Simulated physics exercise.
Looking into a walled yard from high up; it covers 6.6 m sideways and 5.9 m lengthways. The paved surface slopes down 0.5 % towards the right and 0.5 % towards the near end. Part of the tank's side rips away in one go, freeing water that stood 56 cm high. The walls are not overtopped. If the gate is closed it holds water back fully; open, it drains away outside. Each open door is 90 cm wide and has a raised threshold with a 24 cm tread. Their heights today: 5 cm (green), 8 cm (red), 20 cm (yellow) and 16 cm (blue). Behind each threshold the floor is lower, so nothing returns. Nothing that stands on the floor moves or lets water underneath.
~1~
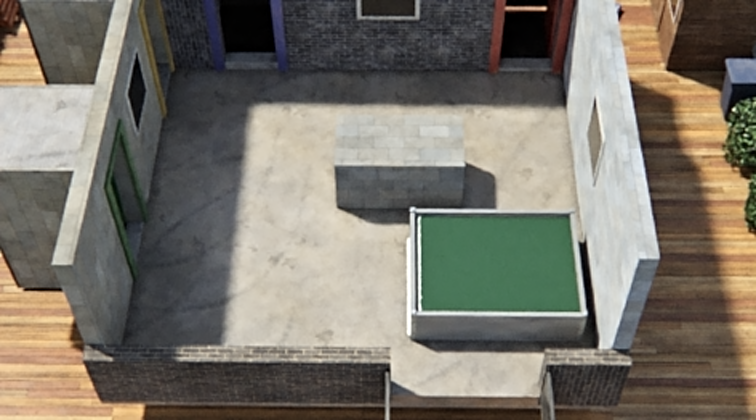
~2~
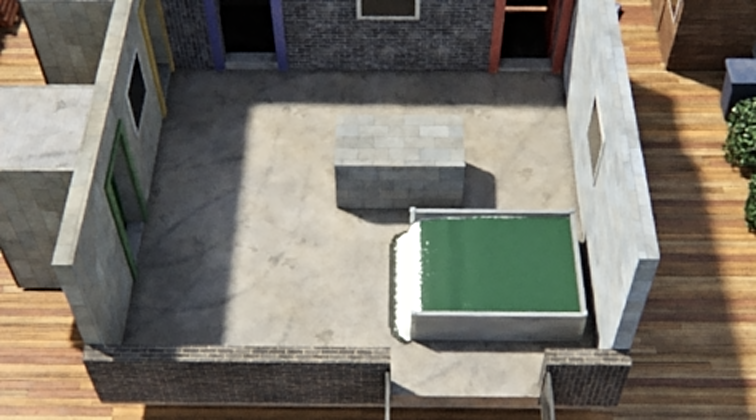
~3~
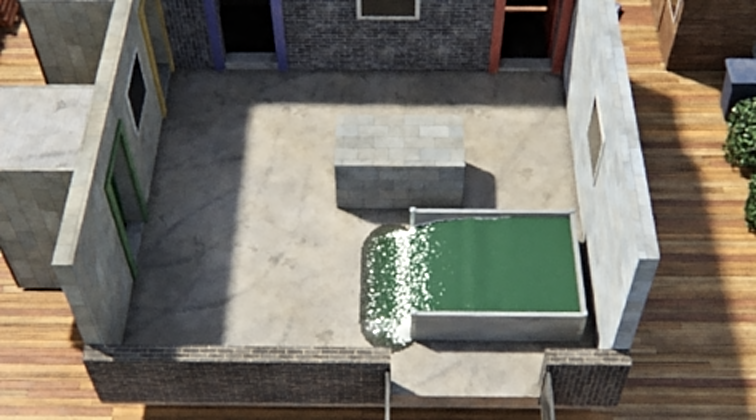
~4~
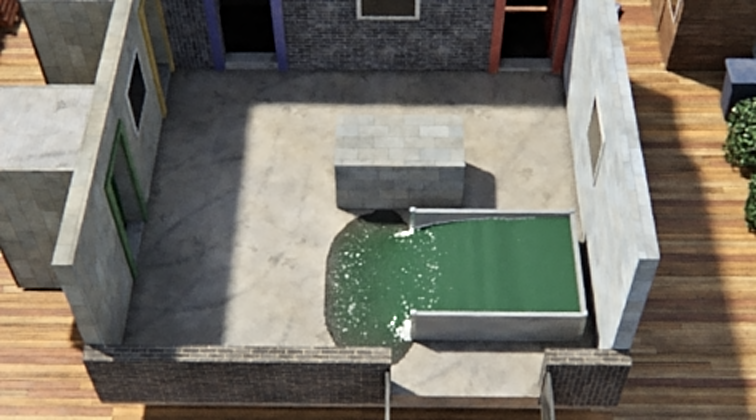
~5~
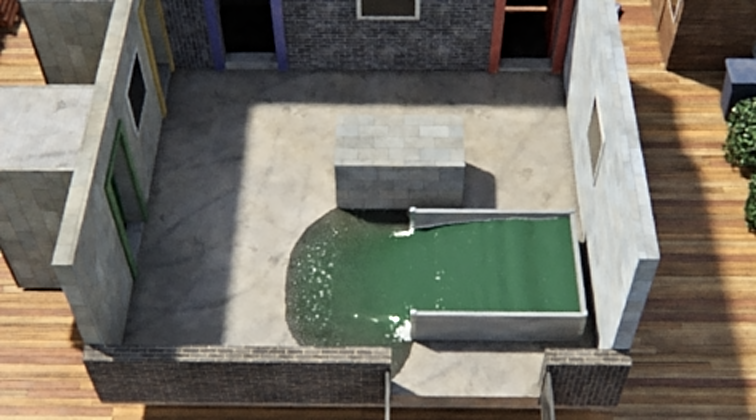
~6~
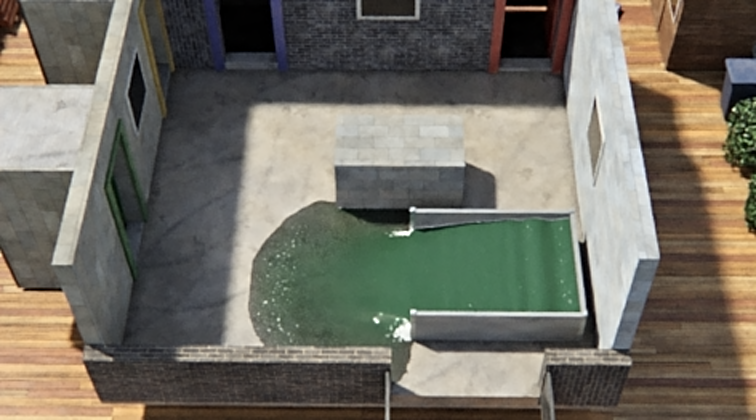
At first, green water sits still in a rectangular tank at the lower right of a walled yard, near a grey block. The tank's left side gives way and white, frothy water pours out, then spreads leftward across the paving in a widening, rounded green pool, while the coloured doorways stay dry.
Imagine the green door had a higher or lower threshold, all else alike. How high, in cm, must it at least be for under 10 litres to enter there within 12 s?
About 19 cm.
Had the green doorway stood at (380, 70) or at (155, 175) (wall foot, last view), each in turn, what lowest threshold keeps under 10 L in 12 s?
About 6.0 and 13.5 cm.
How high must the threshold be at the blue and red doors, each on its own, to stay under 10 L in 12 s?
About 11.0 cm at blue and 6.0 cm at red.
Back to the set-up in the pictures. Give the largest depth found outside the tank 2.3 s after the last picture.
About 32 cm.
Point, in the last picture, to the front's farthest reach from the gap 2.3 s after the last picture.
Around (170, 82).
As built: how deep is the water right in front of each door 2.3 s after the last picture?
Depths in cm: Green 22, red 0, yellow 3, blue 0.
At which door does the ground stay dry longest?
The red one.
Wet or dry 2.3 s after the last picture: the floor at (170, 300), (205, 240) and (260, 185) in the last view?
In that order: Flooded, flooded, wet.
Then, 0.7 s after the last picture water covers 35 % of the floor, deepest (24 cm) near (407, 312); 5 cm at the green door, 0 litres in over its 5 cm threshold.
Then, 2.3 s after the last picture water covers 50 % of the floor, deepest (32 cm) near (175, 342); 22 cm at the green door, 109 litres in over its 5 cm threshold.
Then, 11.3 s after the last picture water covers 95 % of the floor, deepest (12 cm) near (564, 232); 5 cm at the green door, 249 litres in over its 5 cm threshold.
At the green door as built, the water peaked near 22 cm, 2.3 s after the last picture.
With a threshold of 17 cm, 26 litres would have come in within the 12 s; with 23 cm, 1 litre. So under 10 litres takes about 19 cm.
